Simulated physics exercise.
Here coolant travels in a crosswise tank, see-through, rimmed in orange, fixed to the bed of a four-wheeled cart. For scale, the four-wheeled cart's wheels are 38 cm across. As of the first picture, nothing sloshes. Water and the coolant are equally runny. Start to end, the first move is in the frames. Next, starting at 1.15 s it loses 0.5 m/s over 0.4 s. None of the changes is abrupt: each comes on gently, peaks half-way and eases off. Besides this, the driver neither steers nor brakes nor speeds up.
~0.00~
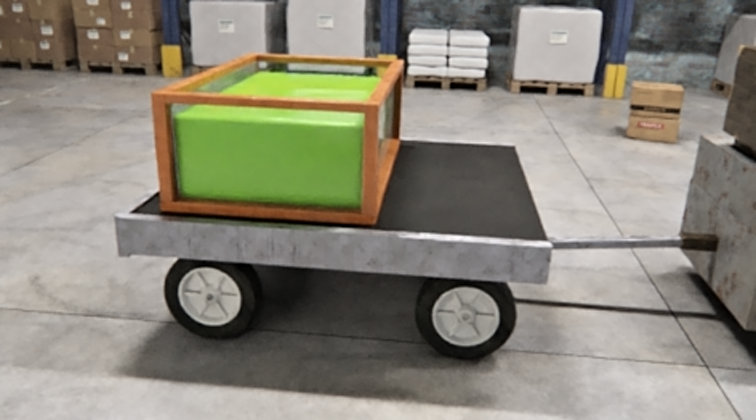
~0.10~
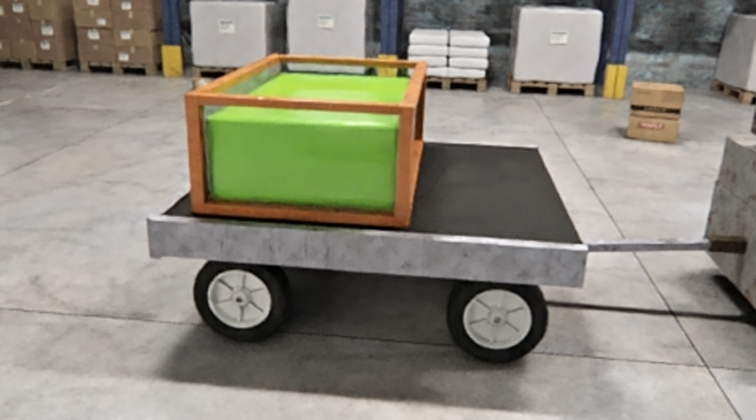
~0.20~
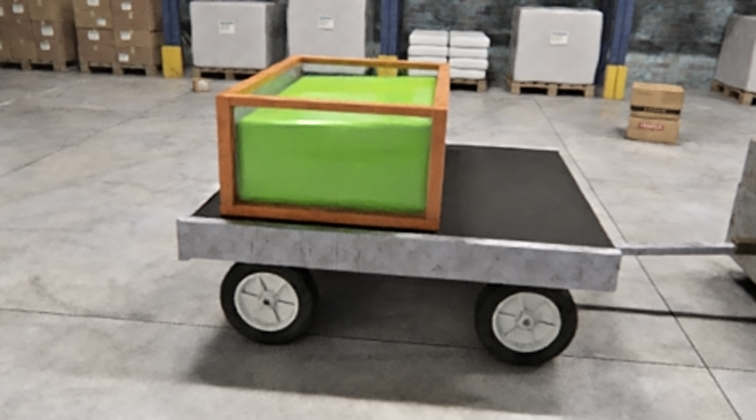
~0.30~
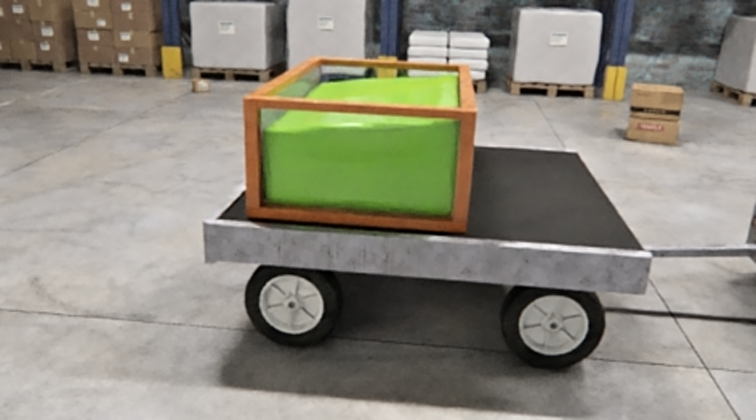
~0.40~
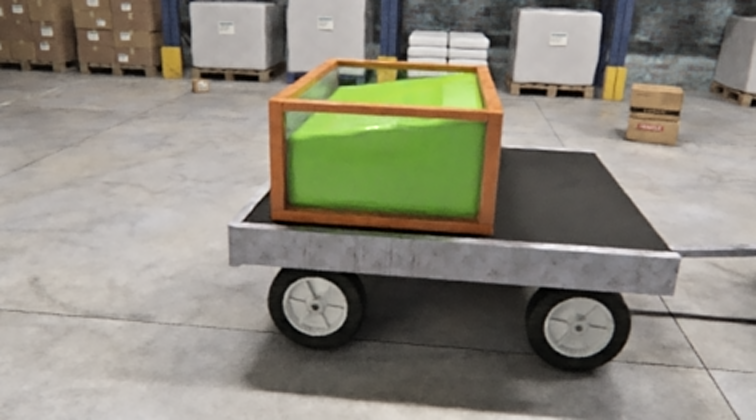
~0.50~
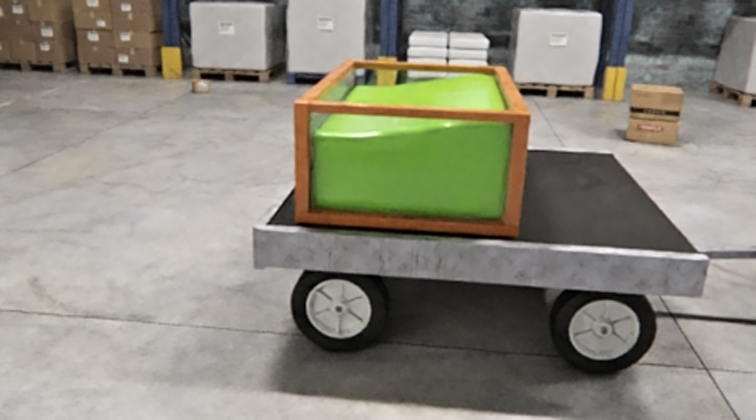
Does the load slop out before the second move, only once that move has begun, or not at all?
It slops out once that move has begun.
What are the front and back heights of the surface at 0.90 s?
Front 28 cm, back 38 cm.
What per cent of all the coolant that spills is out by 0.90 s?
I'd say somewhere near 0 per cent.
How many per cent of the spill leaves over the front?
Spill fraction there: Roughly 70 per cent.
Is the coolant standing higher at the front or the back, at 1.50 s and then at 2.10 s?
Towards the fore end first, then towards the aft end.
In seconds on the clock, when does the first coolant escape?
Roughly 1.8 seconds.
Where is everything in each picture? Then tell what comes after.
Level at the front (376, 78); level at the back (267, 73); still flat; the front is on the right, levels are read along the far wall; a wheel hub at (207, 301), in the first picture.
Level at the front (400, 80); level at the back (291, 74); still flat, in the second picture.
Level at the front (423, 81); level at the back (313, 76); still flat, in the third picture.
Level at the front (443, 76); level at the back (332, 85); rising 8° towards the front, in the fourth picture.
Level at the front (462, 74); level at the back (349, 89); rising 11° towards the front, in the fifth picture.
Level at the front (480, 75); level at the back (367, 89); rising 10° towards the front; a wheel hub at (337, 313), in the sixth picture.
Then, 0.90 s in, front 27 cm, middle 32 cm, back 37 cm above the floor; no loss so far.
Then, 1.50 s in, front 43 cm, middle 31 cm, back 22 cm above the floor; no loss so far.
Then, 2.10 s in, front 25 cm, middle 30 cm, back 42 cm above the floor; the loss stands at 1 per cent, over the front.
Then, 4.53 s in, the loss stands at 3 per cent, over the front; the first of it left at about 1.80 s, and the second move began at 1.15 s.
